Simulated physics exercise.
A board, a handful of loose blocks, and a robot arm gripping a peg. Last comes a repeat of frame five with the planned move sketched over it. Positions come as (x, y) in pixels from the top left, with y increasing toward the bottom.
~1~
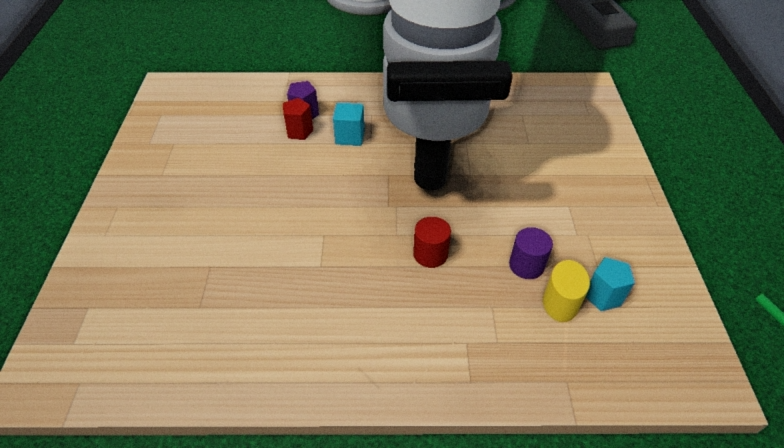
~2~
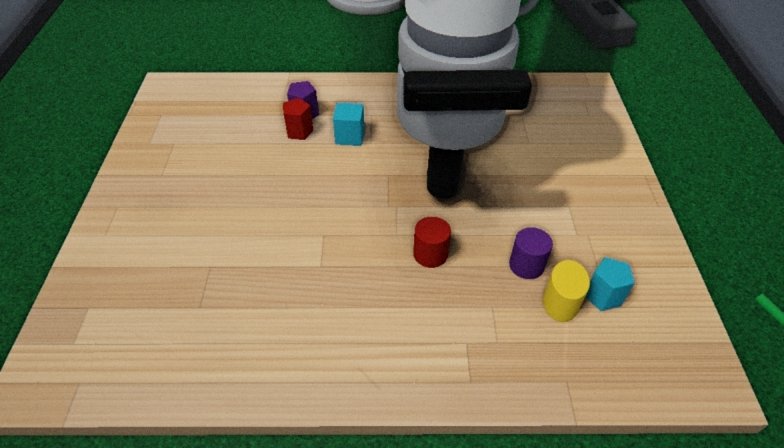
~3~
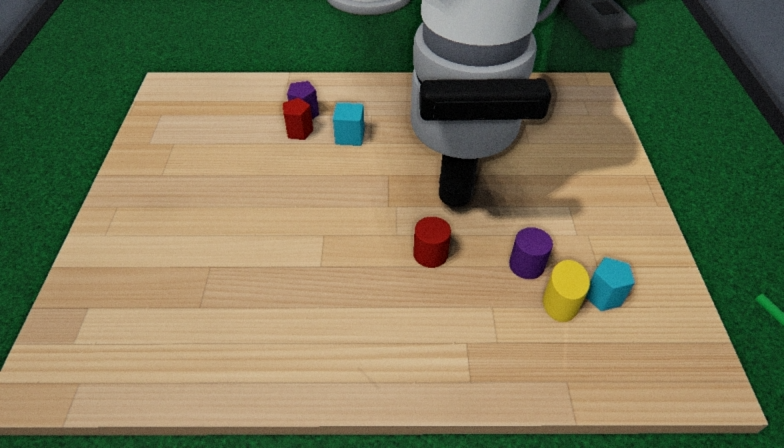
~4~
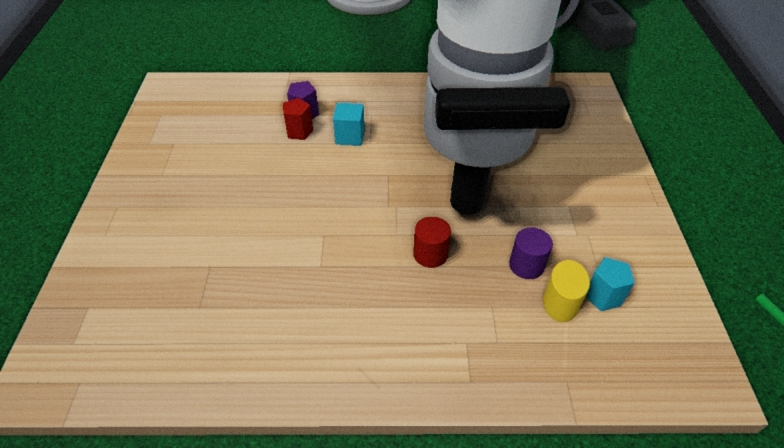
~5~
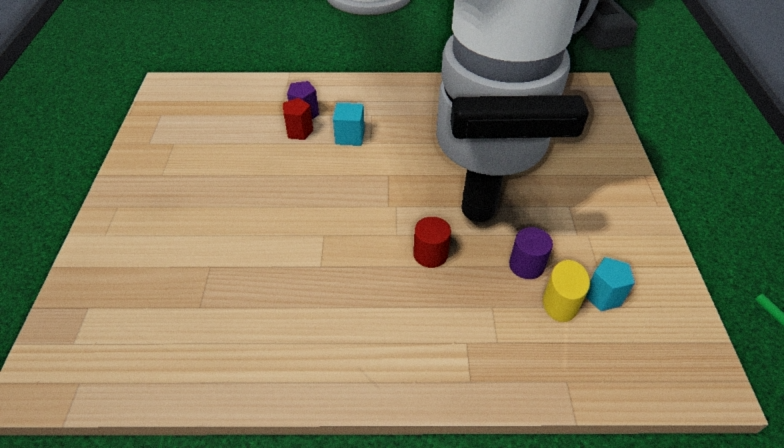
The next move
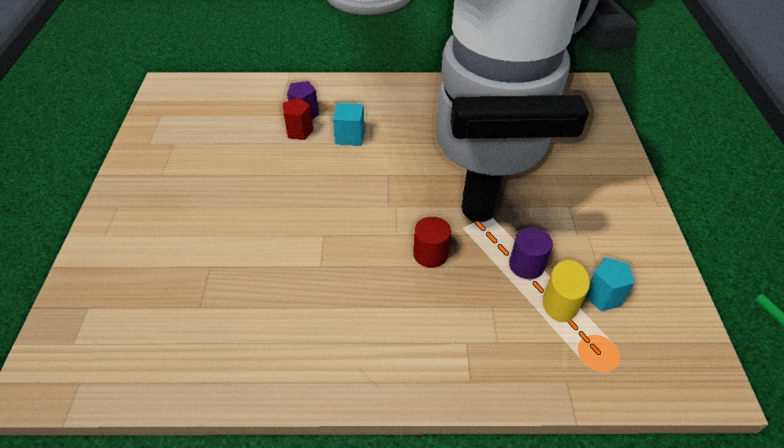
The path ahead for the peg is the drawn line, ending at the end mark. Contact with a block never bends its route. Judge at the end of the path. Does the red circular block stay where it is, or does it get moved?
It holds its position.
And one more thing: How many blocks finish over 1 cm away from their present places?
Shifted over 1 cm: Three or more.
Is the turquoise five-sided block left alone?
In short: No.
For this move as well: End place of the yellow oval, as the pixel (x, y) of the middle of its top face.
The point I'd pick in the picture is (662, 343).
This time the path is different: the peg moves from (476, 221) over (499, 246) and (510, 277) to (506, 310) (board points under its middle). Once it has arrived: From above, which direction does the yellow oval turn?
Rotation: Clockwise.
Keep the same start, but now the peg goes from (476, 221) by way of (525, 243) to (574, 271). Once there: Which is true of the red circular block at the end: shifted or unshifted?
It barely shifts, if at all.
Drawn move, straight from (476, 221) to (599, 353).
The first path, step by step. One third of the way, peg (516, 249); purple circular block (553, 254); yellow oval (577, 283).
Two thirds of the way, peg (558, 293); purple circular block (603, 281); yellow oval (620, 316), turned 105° clockwise; turquoise five-sided block (639, 273), turned 20° anticlockwise.
At the end, peg (605, 343); red circular block still; purple circular block (617, 287); yellow oval (662, 343), turned 110° clockwise; turquoise five-sided block (645, 270), turned 20° anticlockwise.
